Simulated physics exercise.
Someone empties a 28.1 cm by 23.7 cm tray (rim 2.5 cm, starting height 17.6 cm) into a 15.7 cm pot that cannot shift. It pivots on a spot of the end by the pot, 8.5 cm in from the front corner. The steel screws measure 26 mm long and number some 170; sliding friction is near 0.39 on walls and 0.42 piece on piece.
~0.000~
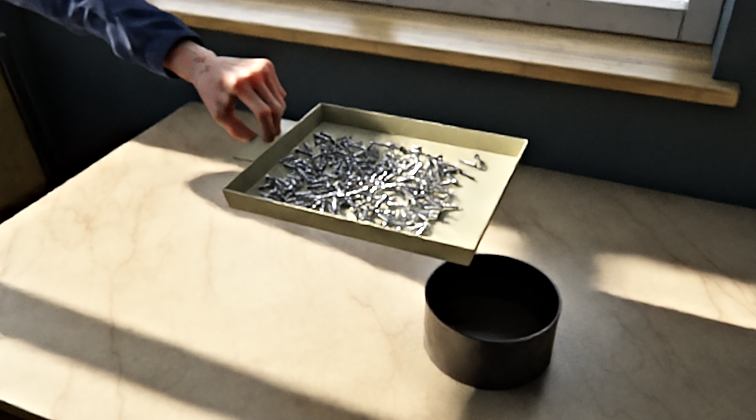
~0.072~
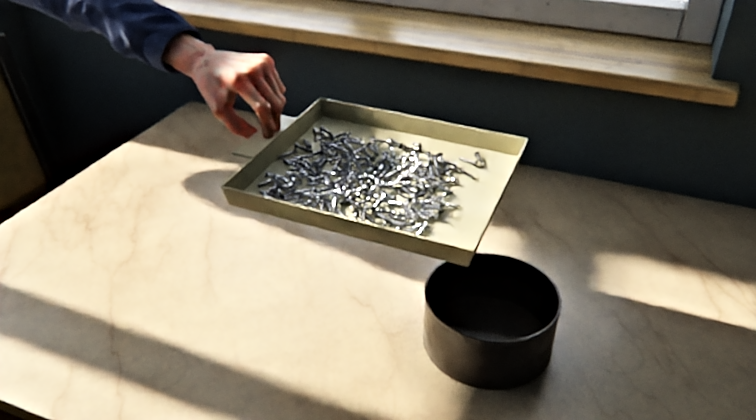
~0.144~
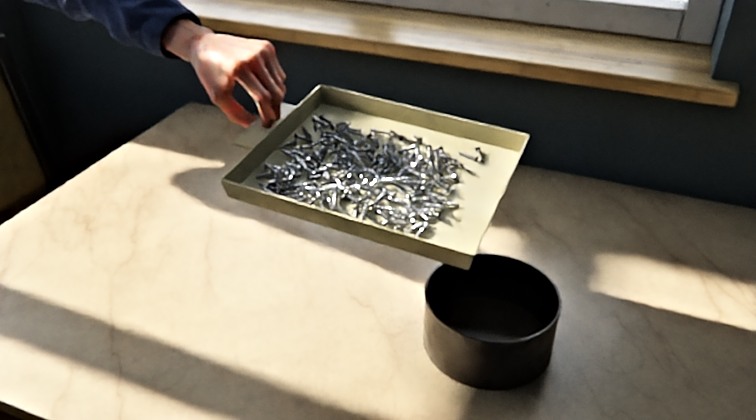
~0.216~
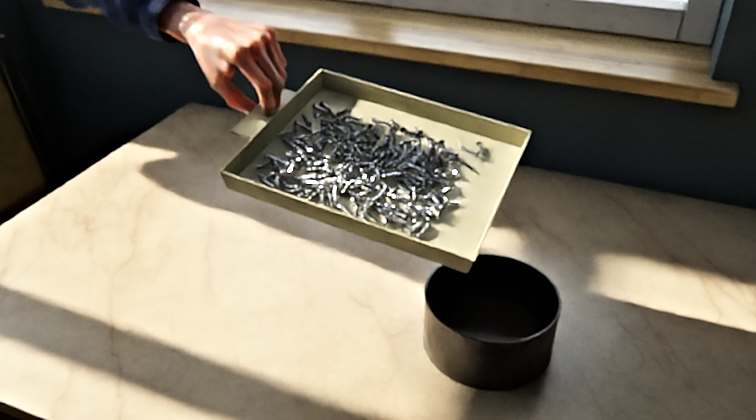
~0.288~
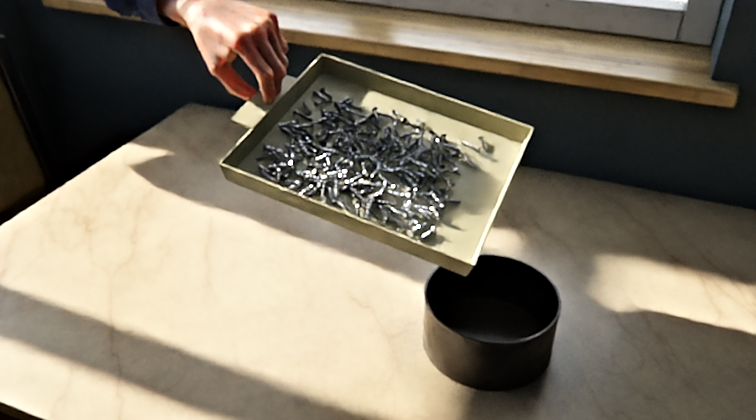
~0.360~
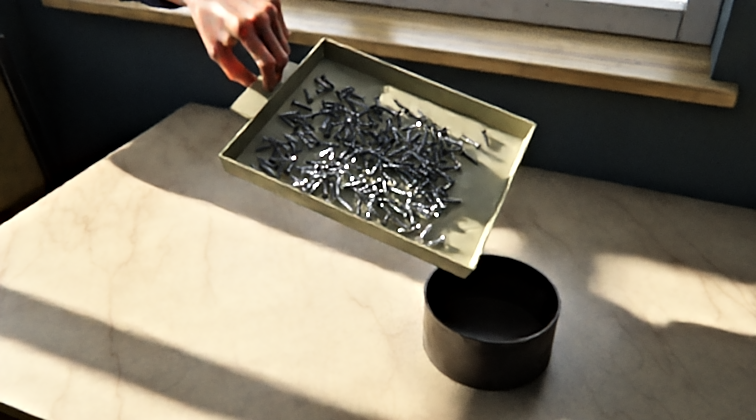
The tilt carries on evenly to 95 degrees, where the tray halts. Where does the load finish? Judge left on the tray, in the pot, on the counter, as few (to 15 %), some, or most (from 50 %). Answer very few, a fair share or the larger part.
Tray: Very few, pot: A fair share, counter: The larger part.
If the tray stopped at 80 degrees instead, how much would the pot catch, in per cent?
Then about 35 per cent.
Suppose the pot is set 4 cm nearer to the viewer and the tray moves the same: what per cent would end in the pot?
Then about 90 per cent.
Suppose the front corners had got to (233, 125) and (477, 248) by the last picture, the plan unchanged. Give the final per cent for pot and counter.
Pot 65, counter 35.
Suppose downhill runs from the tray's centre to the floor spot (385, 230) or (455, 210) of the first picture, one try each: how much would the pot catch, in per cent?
About 30 and 65 per cent.
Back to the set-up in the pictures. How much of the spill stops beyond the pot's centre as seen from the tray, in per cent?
About 40 per cent.
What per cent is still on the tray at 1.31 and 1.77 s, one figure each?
About 85, 5.
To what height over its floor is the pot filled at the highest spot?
Roughly 2.0 cm.
After 0.93 s, tilt 55 degrees; the tray holds 100 %, the pot 0 %.
Then, at 1.31 s, tilt 79 degrees; the tray holds 85 %, the pot 0 %.
Then, at 1.77 s, tilt 95 degrees; the tray holds 5 %, the pot 40 %.
At rest (2.6 s), tray 0 %, pot 40 %, counter 60 %.
